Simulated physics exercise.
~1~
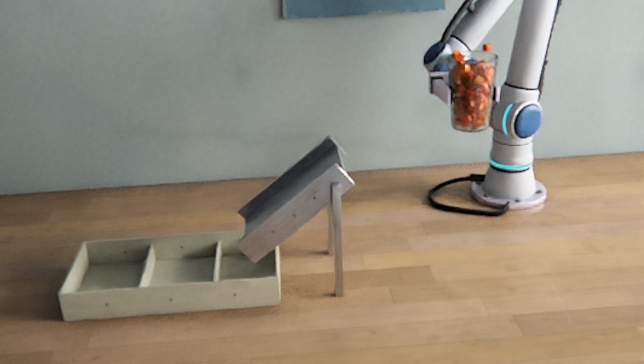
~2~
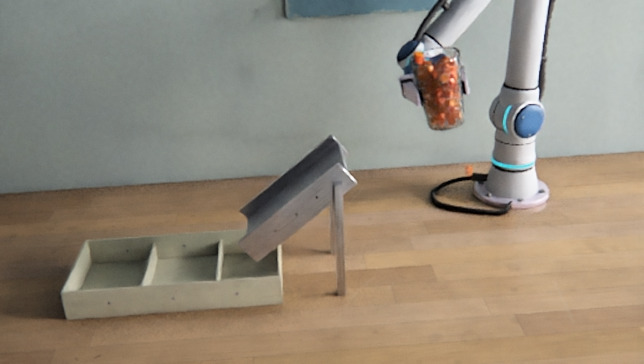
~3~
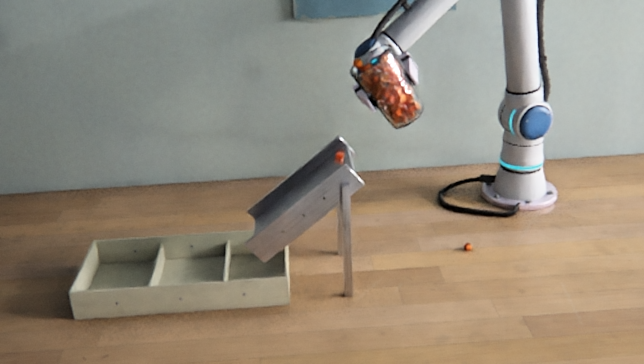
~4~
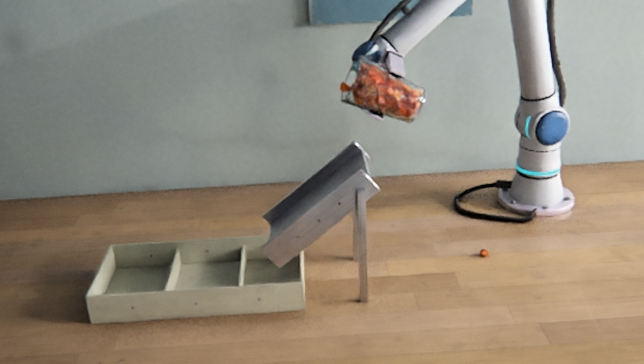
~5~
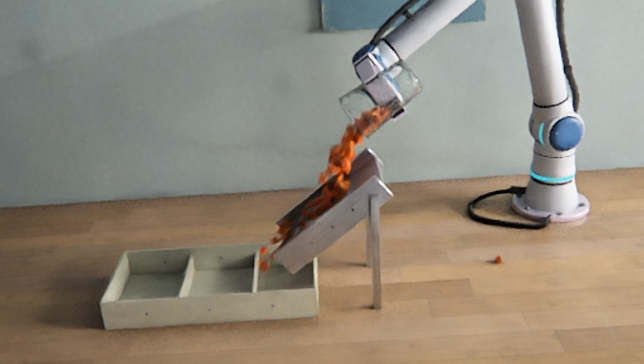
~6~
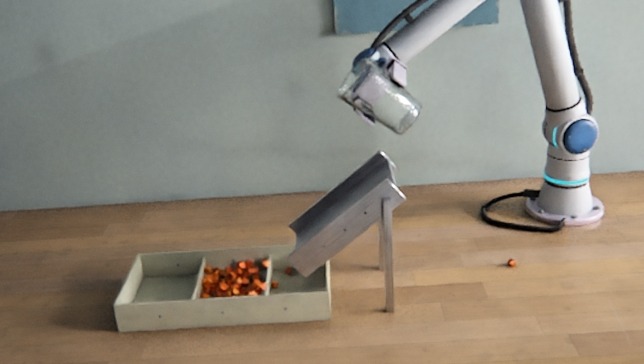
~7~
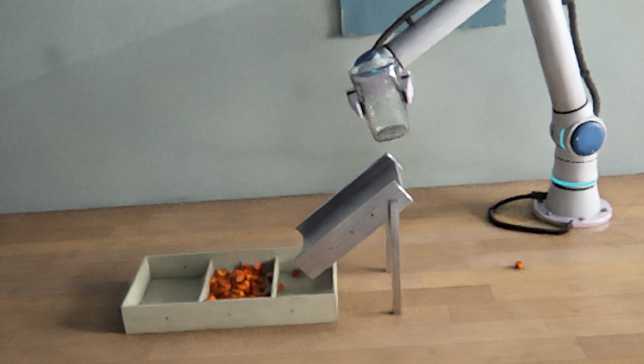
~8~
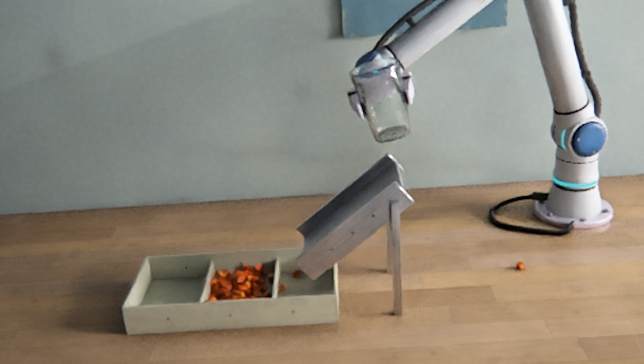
At first, a robot arm on the right holds a clear tumbler heaped with orange vegetable dice above a wooden table, where a sloping metal chute leads down to a divided tray. The arm carries the tumbler left, leaning it as it goes, and one piece drops onto the table. It then tips the tumbler over above the chute, and the dice pour out and slide down toward the tray. Most gather in the middle part, with a few near the chute's lower end. Finally, the arm swings the emptied tumbler back nearly upright and holds still, with the lone stray piece still on the table.
